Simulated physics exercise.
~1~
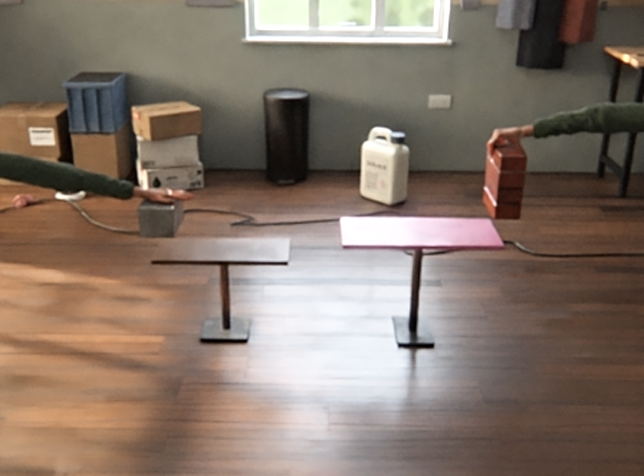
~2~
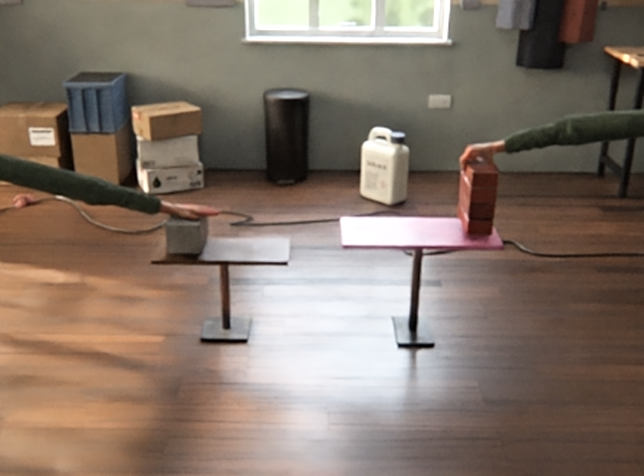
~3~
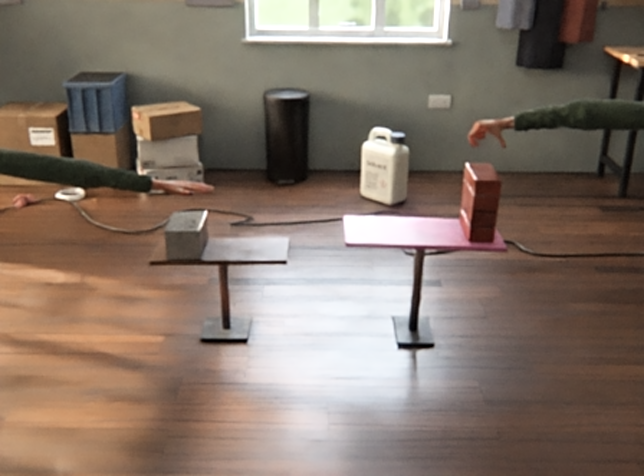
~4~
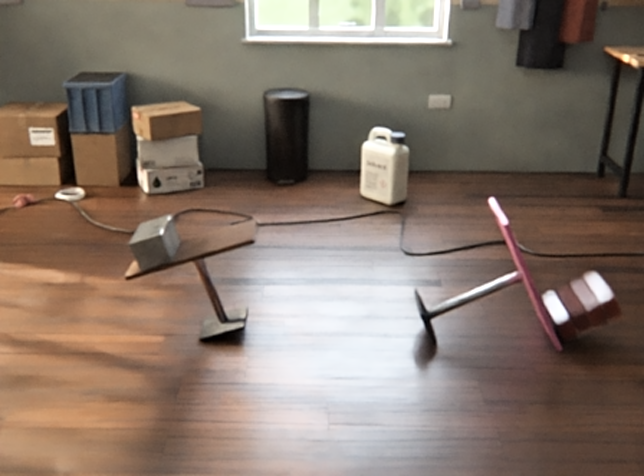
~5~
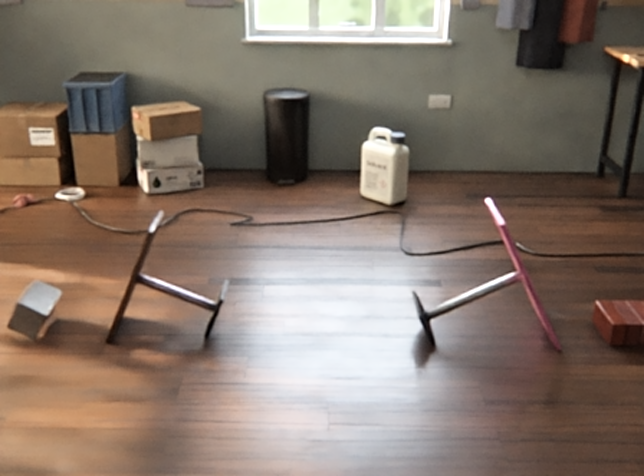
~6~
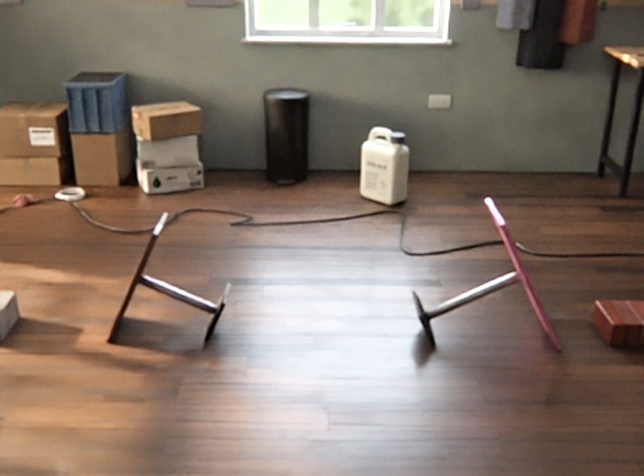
The clip opens on a wooden floor with a brown side table and a pink one, as an arm reaches in from each side, the left holding a grey slab and the right a stack of red bricks. The hands set the loads near the outer edges of the tabletops, then let go and draw back. Both tables tip outward, the pink one well ahead of the brown. The bricks tumble off to the right, and the slab then falls away to the left. Both tables end toppled on their sides, with the loads on the floor at opposite edges of the view.
